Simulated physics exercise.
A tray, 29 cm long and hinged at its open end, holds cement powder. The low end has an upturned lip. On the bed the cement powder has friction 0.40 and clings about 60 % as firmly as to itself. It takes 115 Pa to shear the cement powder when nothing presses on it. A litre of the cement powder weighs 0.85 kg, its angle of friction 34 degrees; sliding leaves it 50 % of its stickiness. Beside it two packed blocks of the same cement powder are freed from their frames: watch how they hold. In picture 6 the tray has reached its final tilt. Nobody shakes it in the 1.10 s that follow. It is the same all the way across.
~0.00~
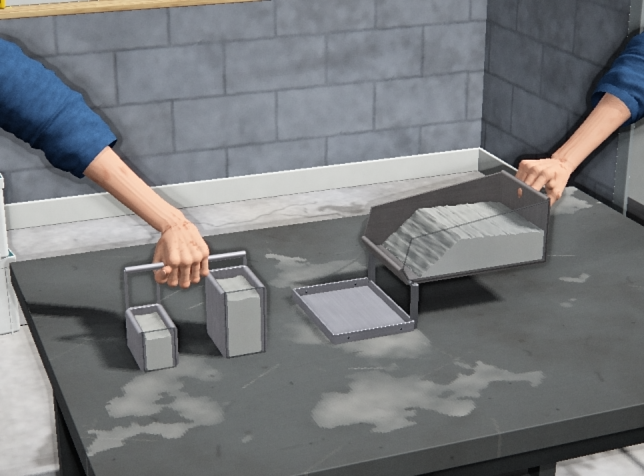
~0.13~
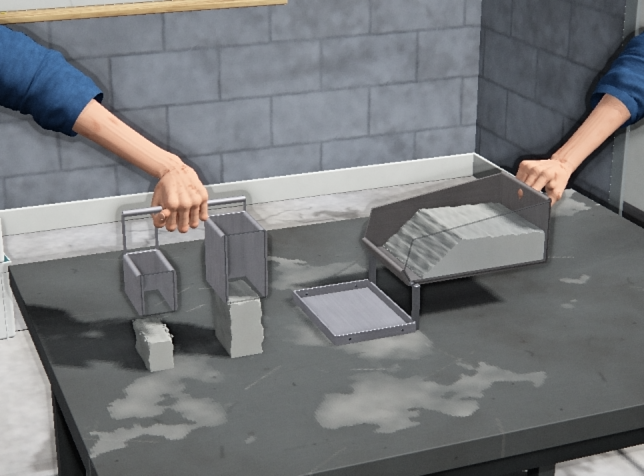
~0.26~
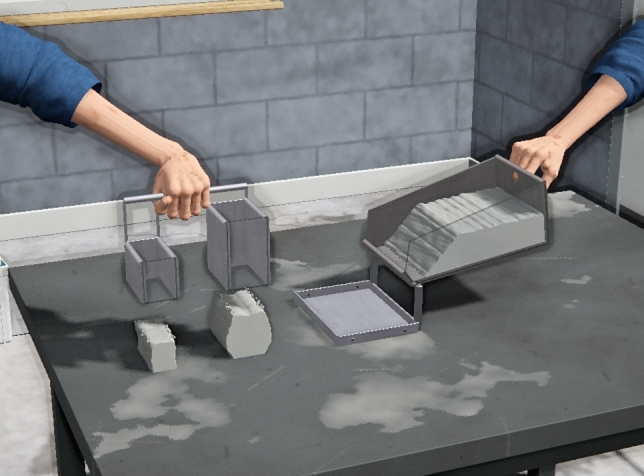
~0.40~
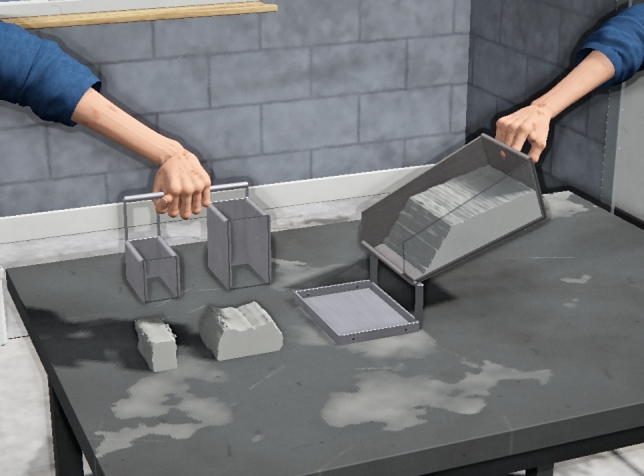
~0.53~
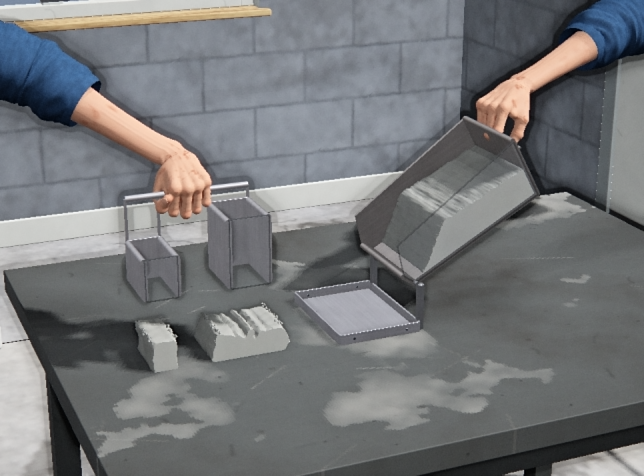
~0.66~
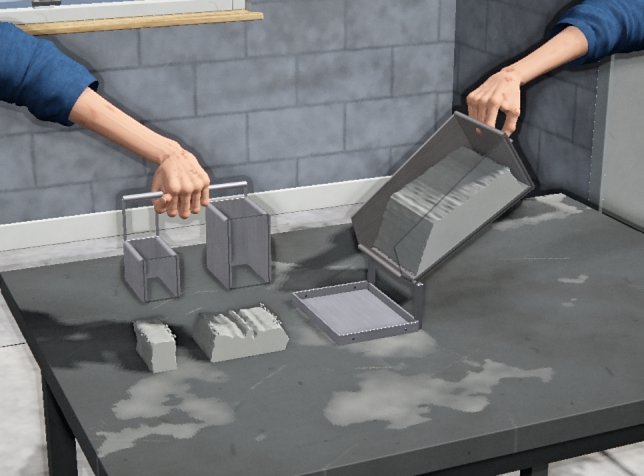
To begin with, a hand on the left lifts two joined boxes off a short and a tall block of grey powder. The tall block then slumps into a low, wide heap while the short one keeps its height, as another hand steeply raises the tray's right end, its powder barely shifting.
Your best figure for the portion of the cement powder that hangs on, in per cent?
Expect roughly 100 %.
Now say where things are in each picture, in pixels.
Top of the high end at (546, 201), tilt 0 degrees; leading edge of the cement powder at (423, 275); blocks stand 6.2 cm, 11 cm (left to right), in the first frame.
Top of the high end at (547, 201), tilt 0 degrees; leading edge of the cement powder at (424, 276); blocks stand 6.2 cm, 11 cm (left to right), in the second frame.
Top of the high end at (542, 184), tilt 8 degrees; leading edge of the cement powder at (426, 274); blocks stand 6.2 cm, 9.0 cm (left to right), in the third frame.
Top of the high end at (528, 161), tilt 18 degrees; leading edge of the cement powder at (426, 270); blocks stand 6.2 cm, 6.4 cm (left to right), in the fourth frame.
Top of the high end at (510, 143), tilt 29 degrees; leading edge of the cement powder at (425, 271); blocks stand 6.2 cm, 5.3 cm (left to right), in the fifth frame.
Top of the high end at (502, 137), tilt 32 degrees; leading edge of the cement powder at (417, 276); blocks stand 6.2 cm, 5.3 cm (left to right), in the sixth frame.
After 0.78 s, the tilt is 32 degrees and 100 % is on the bed.
After 0.91 s, the tilt is 32 degrees and 100 % is on the bed.
After 1.04 s, the tilt is 32 degrees and 100 % is on the bed.
After 1.18 s, the tilt is 32 degrees and 100 % is on the bed.
After 1.73 s, at the end, the tilt is 32 degrees and 100 % is on the bed.
